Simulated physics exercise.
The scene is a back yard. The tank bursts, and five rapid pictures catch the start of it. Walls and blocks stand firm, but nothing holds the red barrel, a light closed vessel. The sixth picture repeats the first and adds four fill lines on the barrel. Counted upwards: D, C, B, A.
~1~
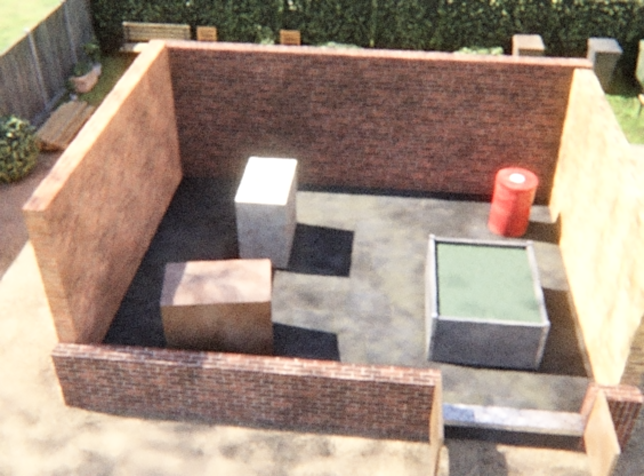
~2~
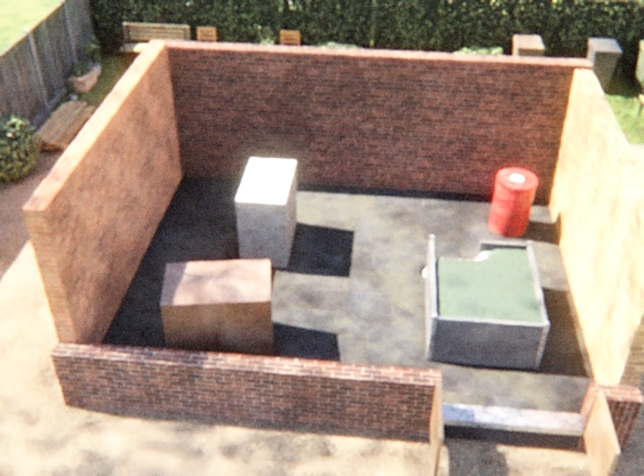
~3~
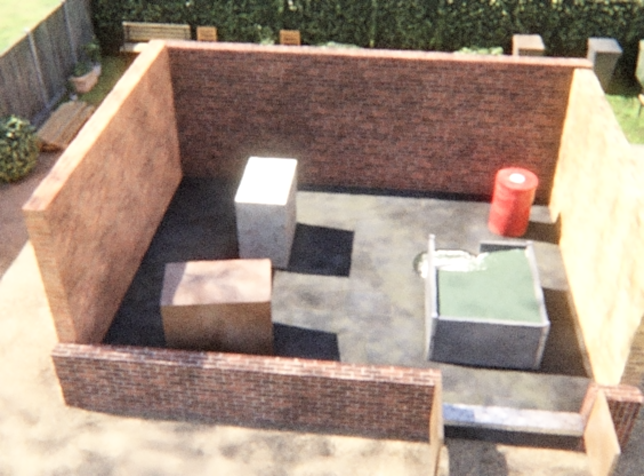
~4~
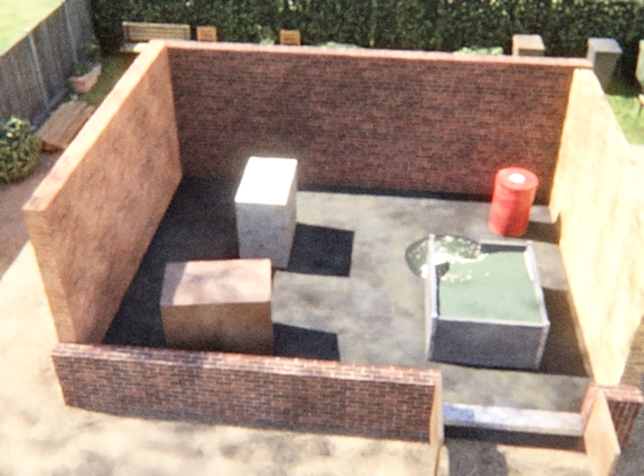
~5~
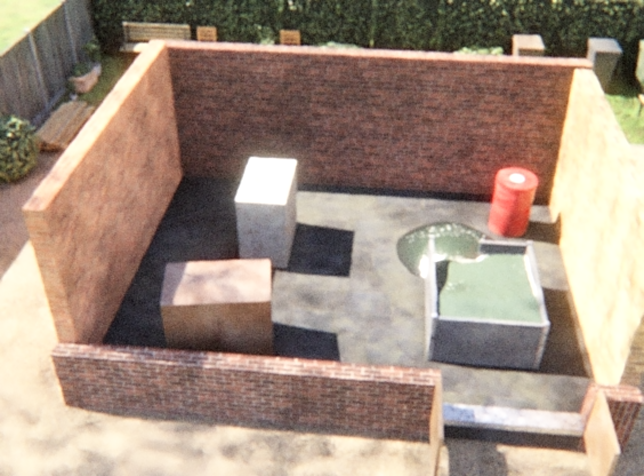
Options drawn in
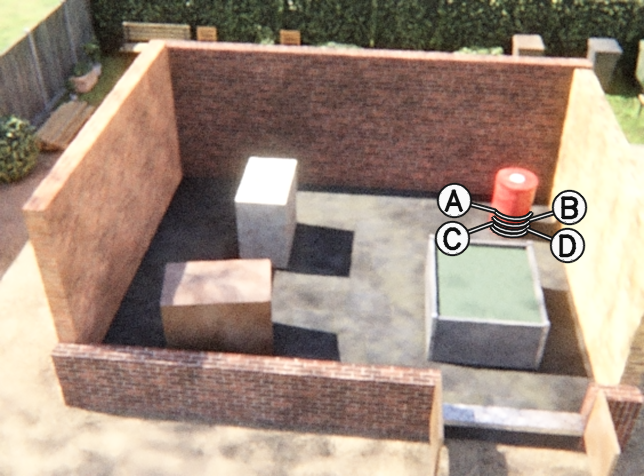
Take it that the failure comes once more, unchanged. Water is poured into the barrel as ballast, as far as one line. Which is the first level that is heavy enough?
The answer is mark C.
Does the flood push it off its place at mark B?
No, not at all.
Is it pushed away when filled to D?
Yes, it does.
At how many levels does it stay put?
Three of them.
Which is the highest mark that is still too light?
D it is.
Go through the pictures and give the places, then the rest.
Lid of the red barrel at (517, 179); tank full, its middle at (484, 283); open gate at (514, 379), in the first picture.
Water covers 1 % of the ground, mostly out of sight from here, in the second picture.
Water covers 2 % of the ground, mostly out of sight from here, in the third picture.
Water covers 4 % of the ground, mostly out of sight from here, in the fourth picture.
Lid of the red barrel at (517, 179); 6 % of the ground under water, its edge towards the barrel at (480, 234), in the fifth picture.
In white, A at (514, 219); B at (512, 226); C at (511, 231); D at (511, 235); from the bottom up D, C, B, A.
Choosing A, it does not move.
Choosing B, it does not move.
Choosing C, it does not move.
Choosing D, it is pushed about twice its own width away.
